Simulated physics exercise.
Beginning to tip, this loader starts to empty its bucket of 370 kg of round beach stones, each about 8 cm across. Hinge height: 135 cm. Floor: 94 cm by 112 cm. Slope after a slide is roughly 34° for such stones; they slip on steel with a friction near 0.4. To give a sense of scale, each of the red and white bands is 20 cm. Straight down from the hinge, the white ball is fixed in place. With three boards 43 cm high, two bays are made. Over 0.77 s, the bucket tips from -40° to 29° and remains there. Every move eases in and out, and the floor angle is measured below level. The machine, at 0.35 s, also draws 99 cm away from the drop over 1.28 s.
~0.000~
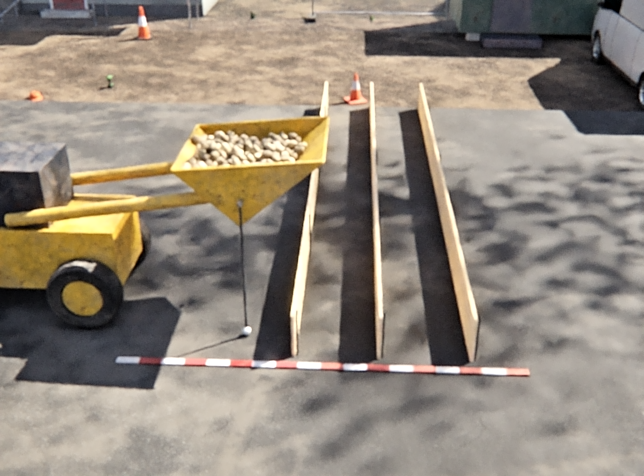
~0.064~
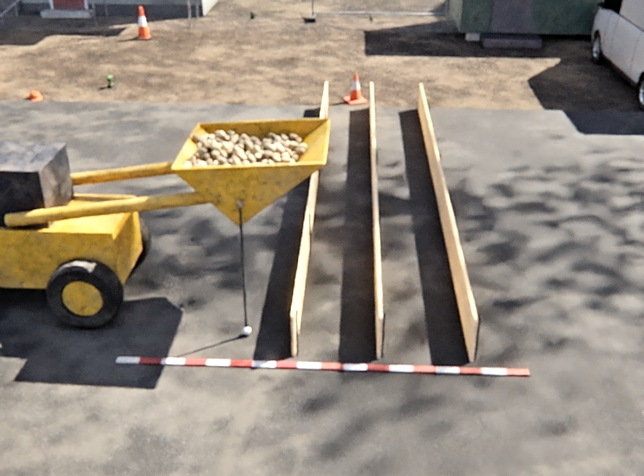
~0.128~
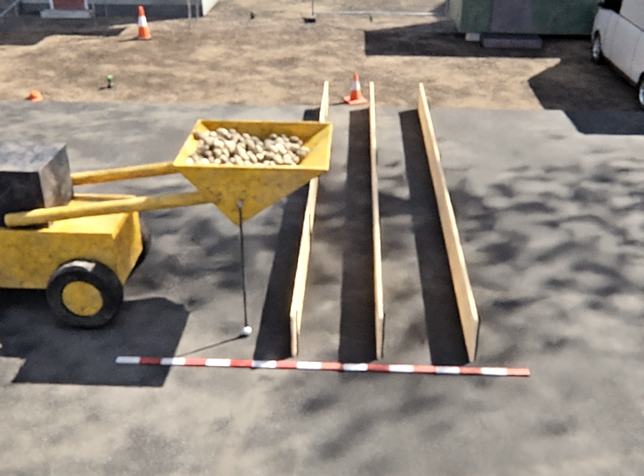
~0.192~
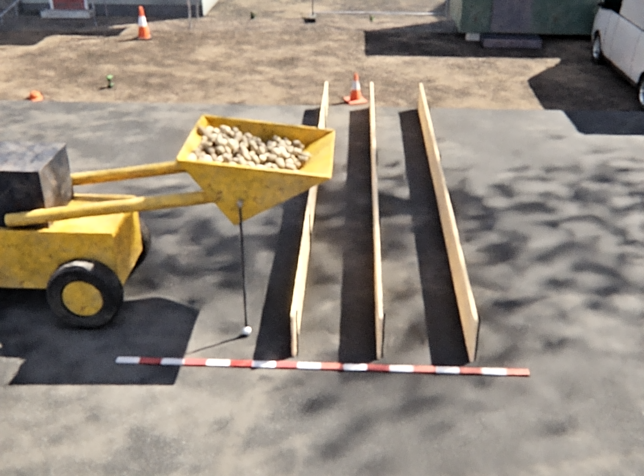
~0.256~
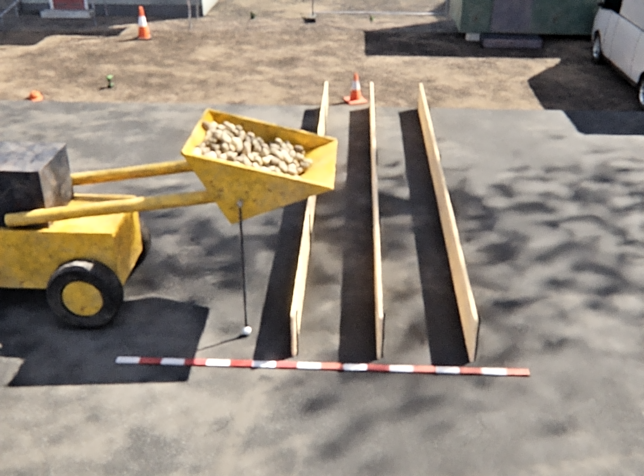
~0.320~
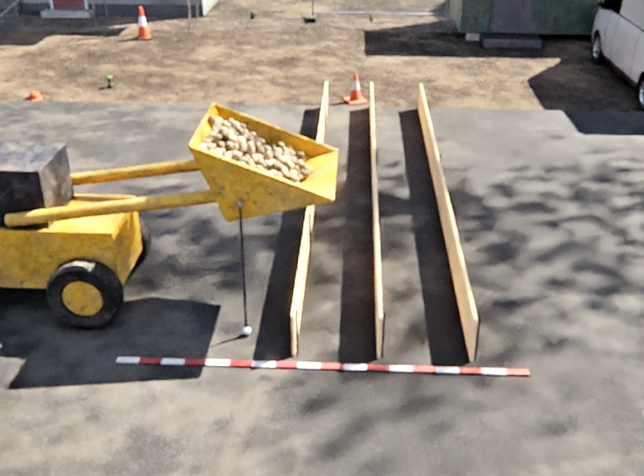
A yellow bucket heaped with pale rounded stones, held on the arms of a yellow loader at left, slowly tilts down to the right, its rear edge rising while the stones shift slightly. The steady, raised view overlooks sunlit grey pavement with dirt, orange cones and a white vehicle behind. Three upright wooden boards stand right of the loader, beyond a red and white striped pole.
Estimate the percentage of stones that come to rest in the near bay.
I would say roughly 40 per cent.
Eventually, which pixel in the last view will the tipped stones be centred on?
(287, 297).
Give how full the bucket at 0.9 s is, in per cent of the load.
Around 70 per cent, still inside.
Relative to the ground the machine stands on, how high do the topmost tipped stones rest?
It rests some 30 cm higher than the ground the machine stands on.
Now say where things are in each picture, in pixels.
In the first picture, lip at (323, 162), floor tilted -40°, highest stones at (238, 143).
In the second picture, the bucket is at -39°, its lip at (324, 164); the top of the load is at (224, 141); the stones move at 0.2 m/s on average.
In the third picture, the bucket is at -35°, its lip at (327, 169); the top of the load is at (215, 138); the stones move at 0.3 m/s on average.
In the fourth picture, the bucket is at -29°, its lip at (330, 178); the top of the load is at (214, 133); the stones move at 0.4 m/s on average.
In the fifth picture, lip at (332, 188), floor tilted -22°, highest stones at (215, 130); the stones move at 0.5 m/s on average.
In the sixth picture, the bucket is at -14°, its lip at (334, 200); the top of the load is at (221, 126); the stones move at 0.6 m/s on average.
After 0.6 s the floor is at 18°; 100 % in the bucket; the foremost stones are at (302, 203).
After 0.9 s the floor is at 29°; 70 % in the bucket, 17 % short of the bays, 14 % in the near bay; the foremost stones are at (319, 267).
After 2.1 s the floor is at 29°; 0 % in the bucket, 62 % short of the bays, 38 % in the near bay; the foremost stones are at (372, 301).
After 4.8 s the floor is at 29°; 0 % in the bucket, 62 % short of the bays, 38 % in the near bay; the foremost stones are at (372, 294).
